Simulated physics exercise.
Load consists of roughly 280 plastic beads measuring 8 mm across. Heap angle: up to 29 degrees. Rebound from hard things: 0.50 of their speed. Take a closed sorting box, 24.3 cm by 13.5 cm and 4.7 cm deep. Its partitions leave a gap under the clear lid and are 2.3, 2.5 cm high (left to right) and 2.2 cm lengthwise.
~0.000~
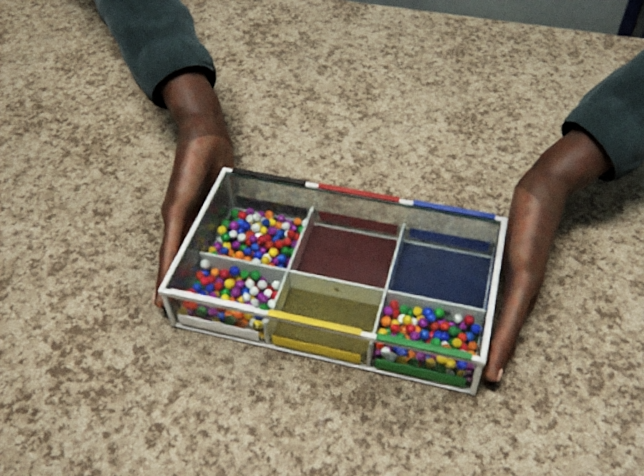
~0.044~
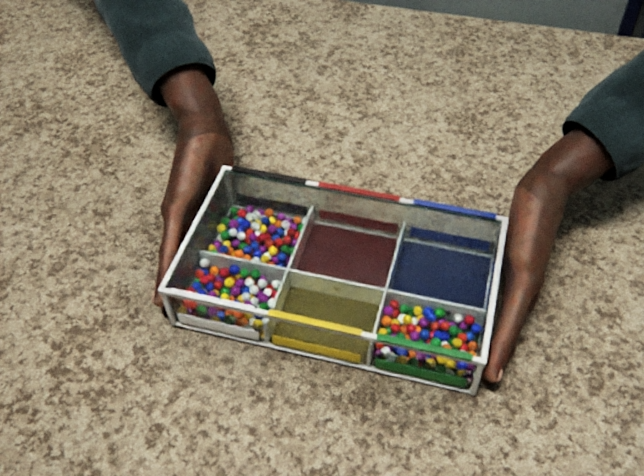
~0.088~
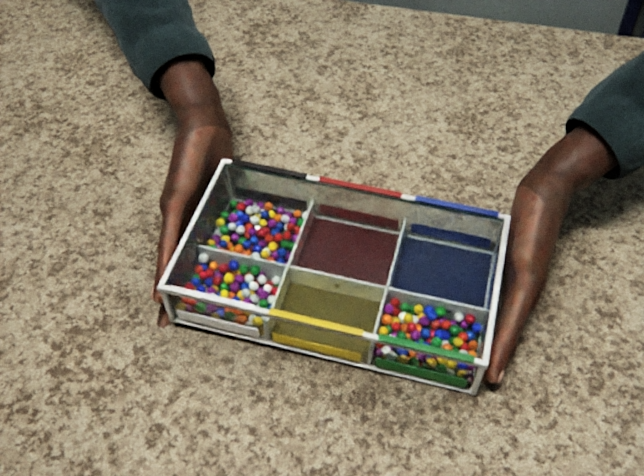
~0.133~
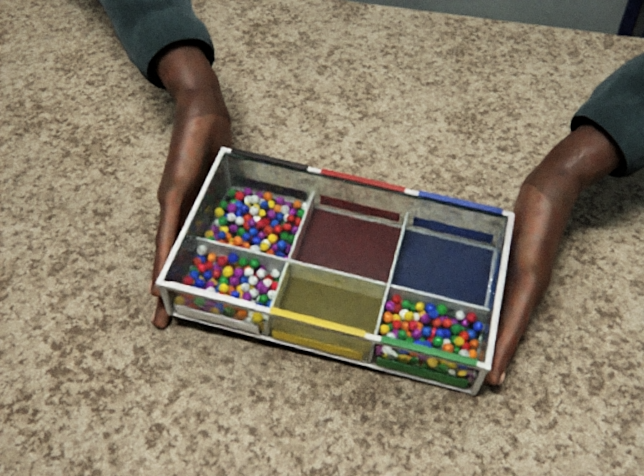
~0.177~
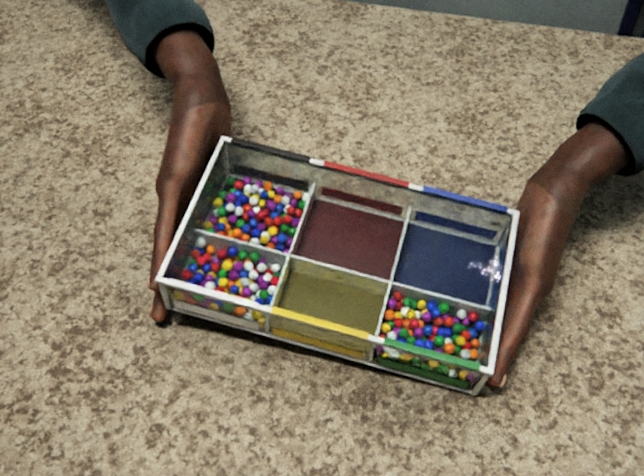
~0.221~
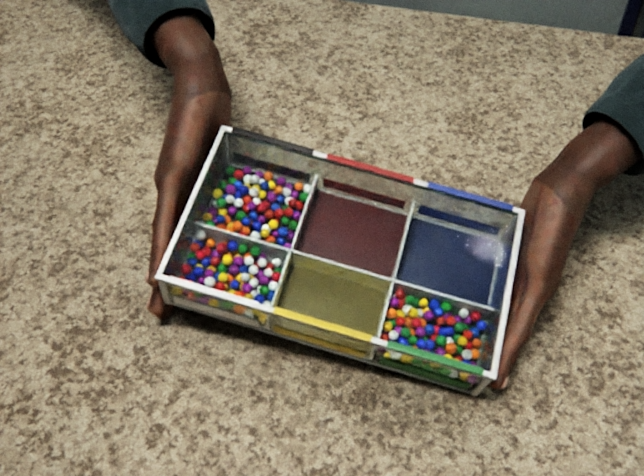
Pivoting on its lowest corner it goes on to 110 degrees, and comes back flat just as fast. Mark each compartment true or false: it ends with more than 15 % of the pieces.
Red: False, blue: False, green: True, yellow: True, white: False, black: False.
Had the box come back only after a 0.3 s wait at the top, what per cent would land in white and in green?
White 10, green 60.
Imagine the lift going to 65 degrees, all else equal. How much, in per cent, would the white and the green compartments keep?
Then white would get 30 per cent and green 35 per cent.
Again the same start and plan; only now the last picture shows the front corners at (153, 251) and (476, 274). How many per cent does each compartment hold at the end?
By the end, red has 15%, blue has 0%, green has 0%, yellow has 0%, white has 10% and black has 75%.
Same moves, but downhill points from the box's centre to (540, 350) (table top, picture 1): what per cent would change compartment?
Roughly 70 per cent.
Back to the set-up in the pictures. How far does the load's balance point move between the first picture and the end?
Around 8.5 centimetres, start to finish.
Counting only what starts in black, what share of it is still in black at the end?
Around 0 percent stays put.
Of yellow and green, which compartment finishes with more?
The green compartment ends up with more.
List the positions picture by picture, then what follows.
Box tilt 0 degrees, front corners at (165, 290) and (480, 359); green 35 %, white 35 %, black 35 %, in the first picture.
Box tilt 1 degrees, front corners at (165, 289) and (481, 359), in the second picture.
Box tilt 3 degrees, front corners at (164, 286) and (482, 361), in the third picture.
Box tilt 7 degrees, front corners at (163, 282) and (485, 365), lowest corner right front, in the fourth picture.
Box tilt 11 degrees, front corners at (162, 279) and (487, 369), lowest corner right front, in the fifth picture.
Box tilt 15 degrees, front corners at (162, 276) and (490, 373), lowest corner right front; green 35 %, white 35 %, black 35 %. The box's pace is about 90 degrees a second, in the sixth picture.
After 1.33 s, tilt 110 degrees; red 5 %, green 40 %, yellow 20 %, white 25 %, black 10 %.
After 2.06 s, tilt 50 degrees; green 60 %, yellow 35 %, white 10 %.
Then, at 2.83 s, tilt 0 degrees; green 60 %, yellow 30 %, white 10 %.
In the end, at 3.5 s, red 0 %, blue 0 %, green 60 %, yellow 30 %, white 10 %, black 0 %.
